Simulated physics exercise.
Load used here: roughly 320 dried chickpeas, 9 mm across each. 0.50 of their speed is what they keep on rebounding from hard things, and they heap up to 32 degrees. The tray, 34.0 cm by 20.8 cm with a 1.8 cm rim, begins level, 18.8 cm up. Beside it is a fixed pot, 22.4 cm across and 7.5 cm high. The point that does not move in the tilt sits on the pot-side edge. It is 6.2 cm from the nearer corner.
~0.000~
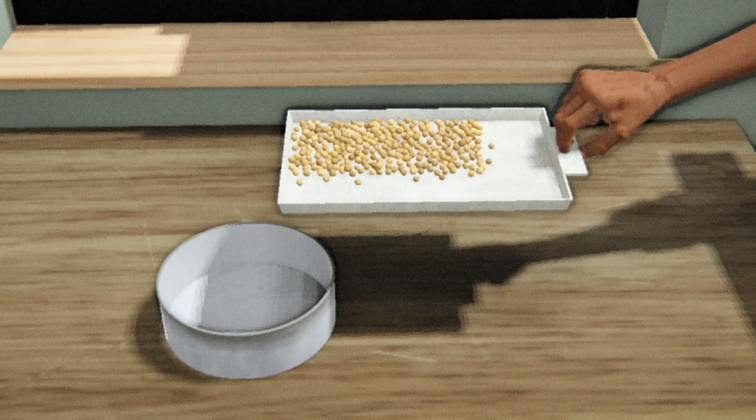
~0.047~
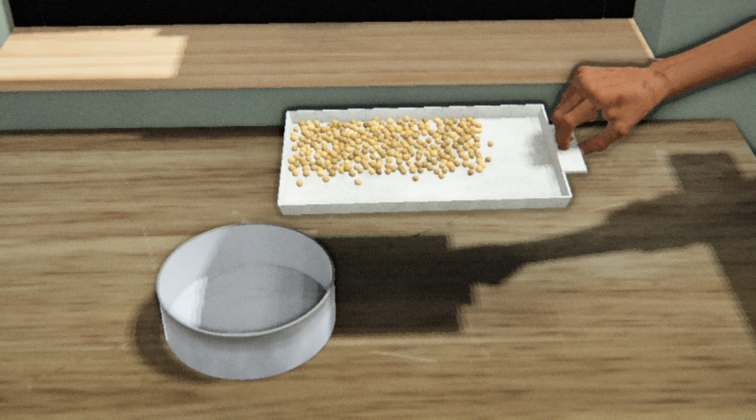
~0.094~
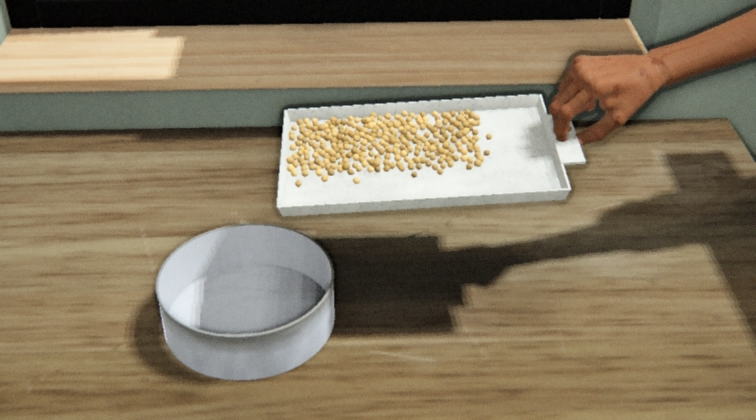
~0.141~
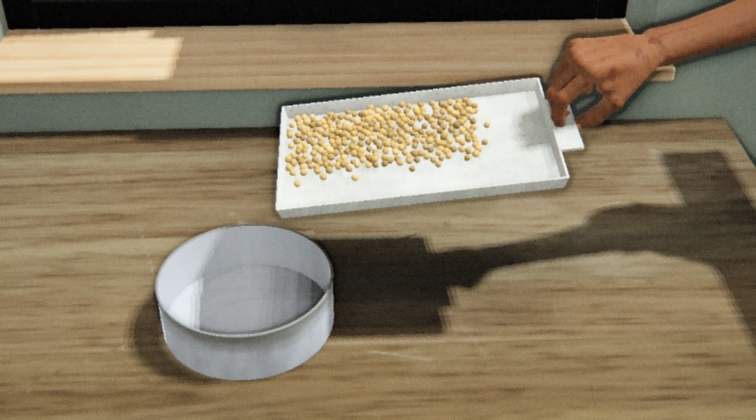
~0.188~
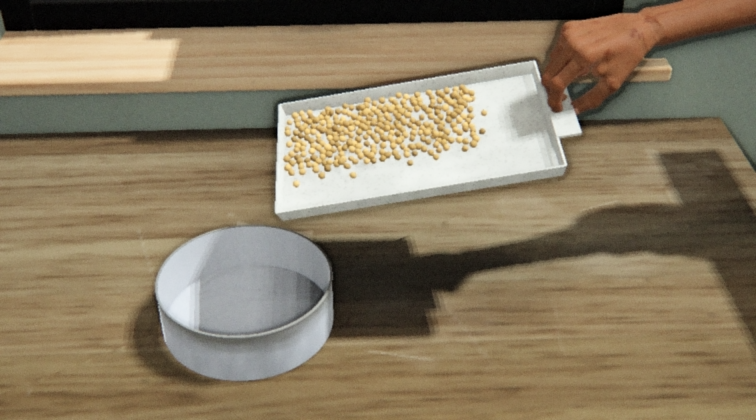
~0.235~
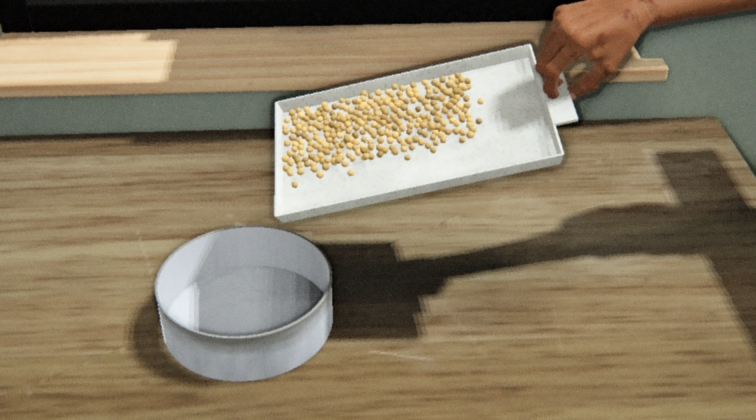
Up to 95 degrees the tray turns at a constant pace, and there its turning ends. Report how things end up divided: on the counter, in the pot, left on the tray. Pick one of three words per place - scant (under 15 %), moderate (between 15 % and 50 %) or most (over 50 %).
My call is counter: Scant, pot: Most, tray: Scant.
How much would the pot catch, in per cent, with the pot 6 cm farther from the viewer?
I'd put it at around 70 per cent.
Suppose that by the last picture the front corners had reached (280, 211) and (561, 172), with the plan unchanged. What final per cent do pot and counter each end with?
Final per cent - pot 95, counter 5.
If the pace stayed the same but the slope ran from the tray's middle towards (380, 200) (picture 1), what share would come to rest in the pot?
80 %.
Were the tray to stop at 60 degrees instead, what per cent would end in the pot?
In that case it comes to about 30 in a hundred.
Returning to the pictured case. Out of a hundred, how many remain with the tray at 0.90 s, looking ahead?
Reading: Approx. 75%.
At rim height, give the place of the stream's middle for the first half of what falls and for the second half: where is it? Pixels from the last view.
I'd mark about (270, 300) for the first half, then (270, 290) for the second.
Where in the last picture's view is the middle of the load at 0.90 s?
Roughly (281, 201).
After 0.64 s, tilt 55 degrees; the tray holds 100 %, the pot 0 %.
After 0.90 s, tilt 79 degrees; the tray holds 75 %, the pot 15 %.
After 1.27 s, tilt 95 degrees; the tray holds 5 %, the pot 95 %.
In the end, at 2.3 s, counter 0 %, pot 100 %, tray 0 %.
